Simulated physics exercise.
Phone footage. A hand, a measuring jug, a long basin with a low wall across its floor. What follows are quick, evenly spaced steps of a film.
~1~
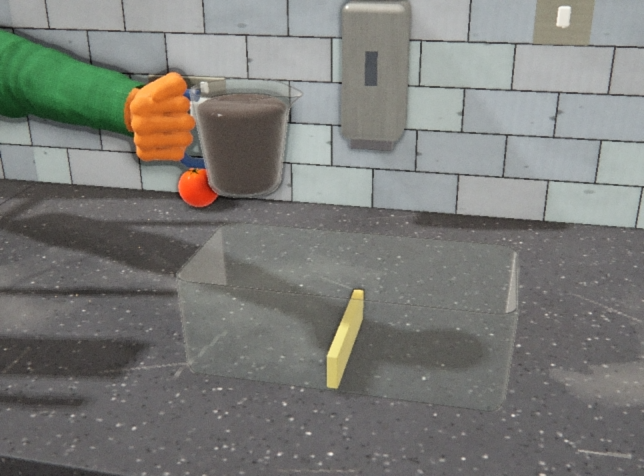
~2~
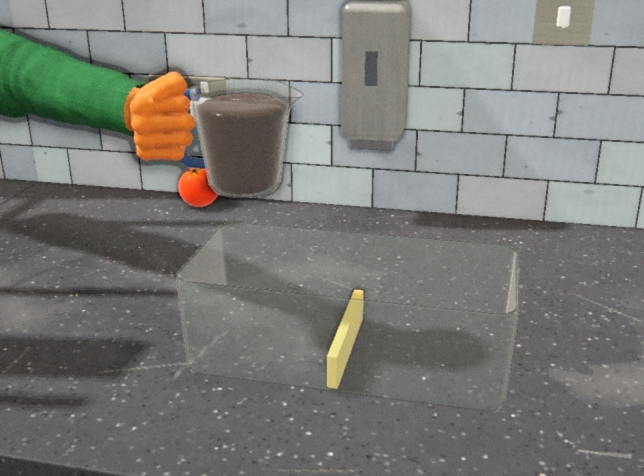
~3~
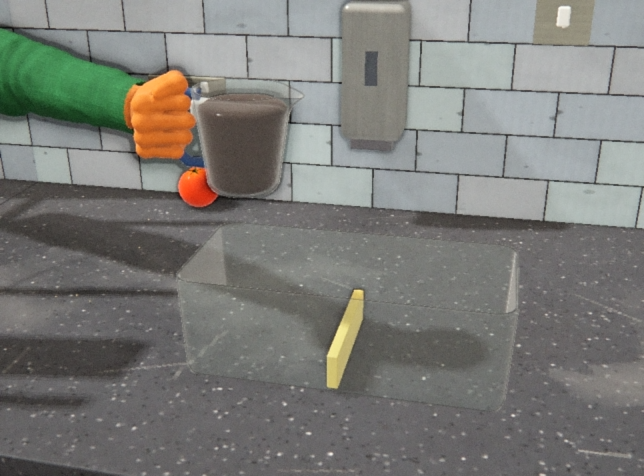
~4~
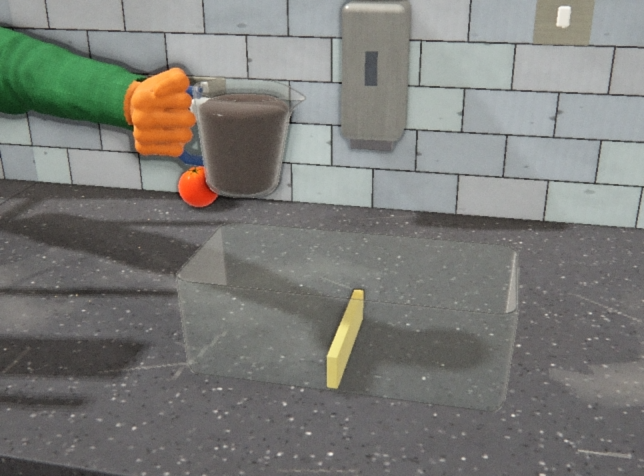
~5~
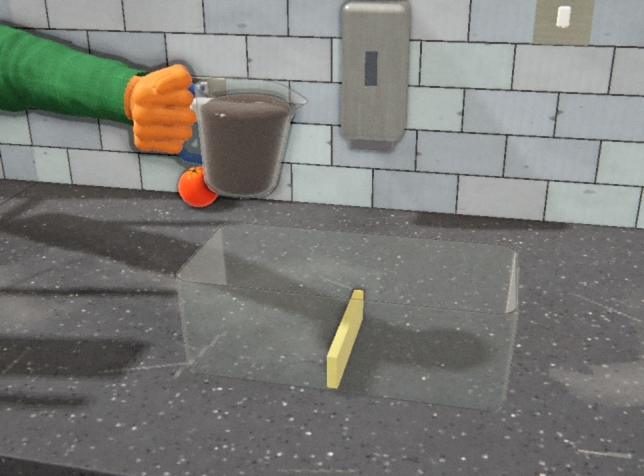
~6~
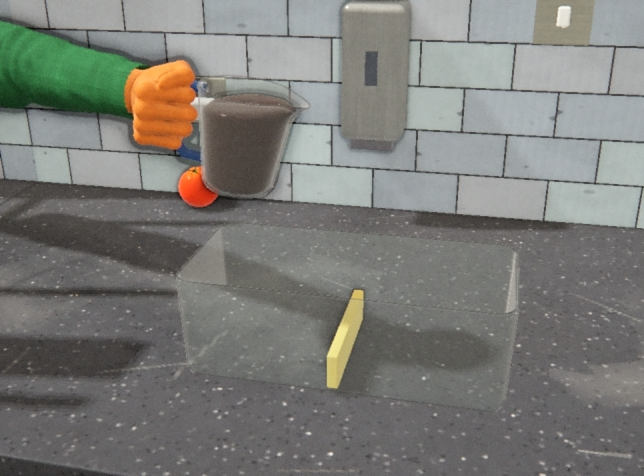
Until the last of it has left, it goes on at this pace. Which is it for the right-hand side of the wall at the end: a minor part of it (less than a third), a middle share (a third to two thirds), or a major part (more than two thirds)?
It holds a major part.
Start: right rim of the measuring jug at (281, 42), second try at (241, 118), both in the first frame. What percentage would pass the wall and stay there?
Roughly 65 percent on the first try and 5 percent on the second.
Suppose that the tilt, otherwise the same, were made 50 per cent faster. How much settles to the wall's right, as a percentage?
It comes to some 70 in a hundred.
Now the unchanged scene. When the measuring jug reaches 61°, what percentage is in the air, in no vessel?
Estimate: Some 15 per cent.
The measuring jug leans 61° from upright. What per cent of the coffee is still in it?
I'd reckon near 75 percent is still held at that tilt.
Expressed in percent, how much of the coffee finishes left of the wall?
I'd put it at around 25 %.
A moment on, the measuring jug is tipped part way and 77 per cent is still to pour, 0 is left of the wall and 6 right of it.
Next, the measuring jug is tipped on its side and 21 per cent is still to pour, 5 is left of the wall and 57 right of it.
Then the measuring jug is tipped right over and 0 per cent is still to pour, 23 is left of the wall and 76 right of it.
Later the measuring jug is tipped right over and 0 per cent is still to pour, 24 is left of the wall and 76 right of it.
In the end 24 per cent lies left of the wall, 76 right of it and 1 outside.
